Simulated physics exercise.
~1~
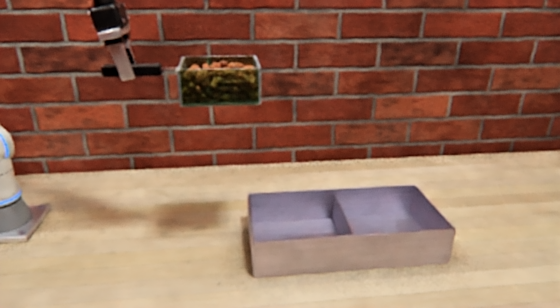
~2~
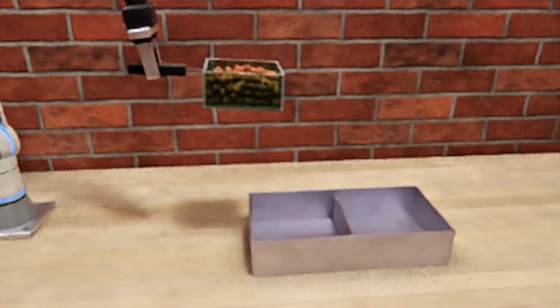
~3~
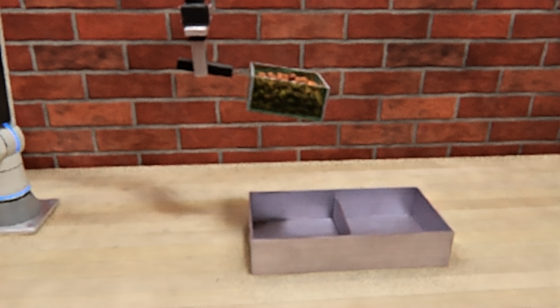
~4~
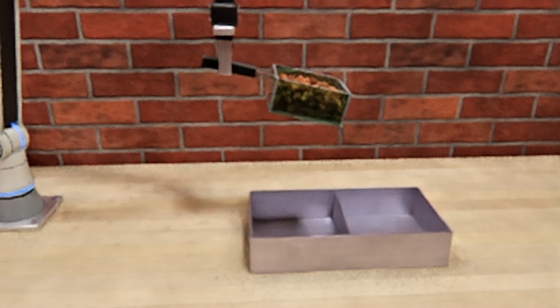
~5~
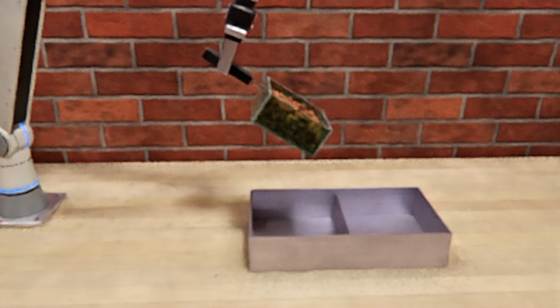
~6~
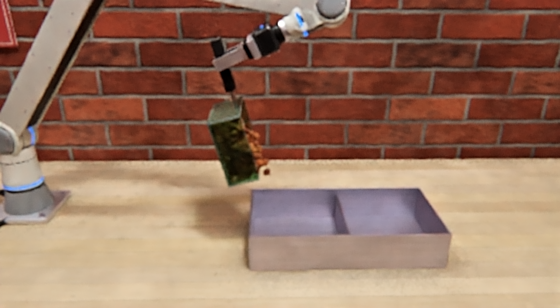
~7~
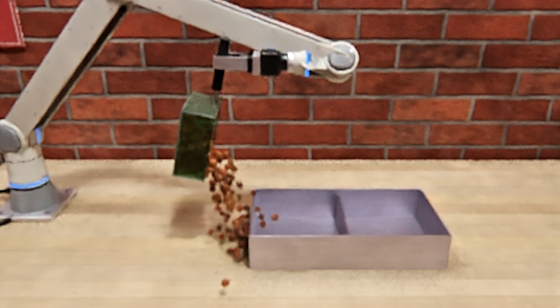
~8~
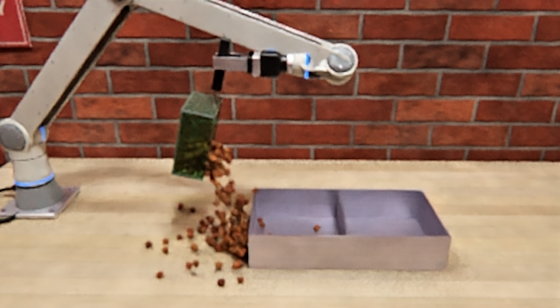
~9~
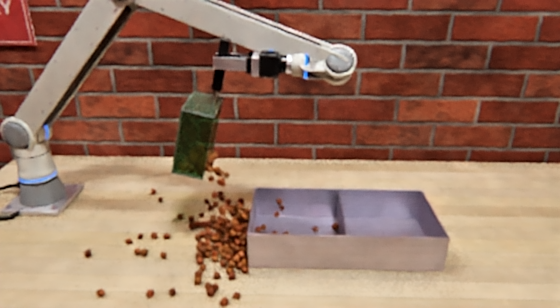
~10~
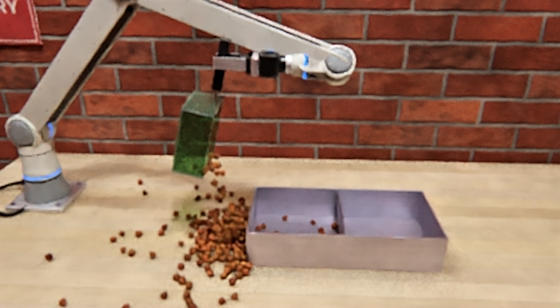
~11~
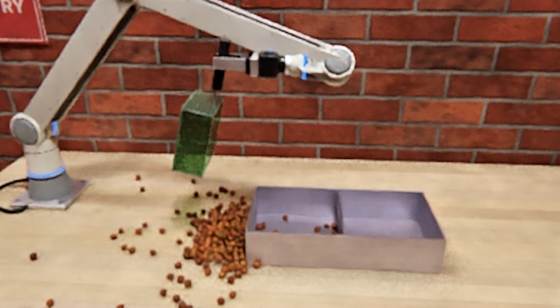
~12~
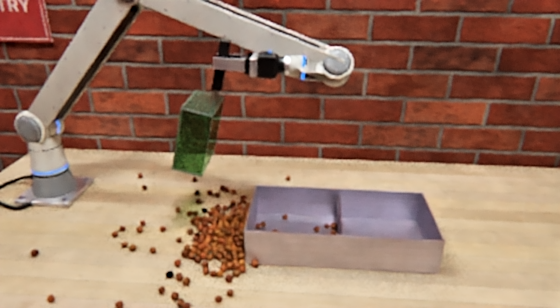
The clip shows a robot arm carrying an open box of hazelnuts rightward, then tipping it steeply as it swings back left beside a two-part crate. The nuts pour out, mostly piling and scattering on the table left of the crate, with only a few landing inside.
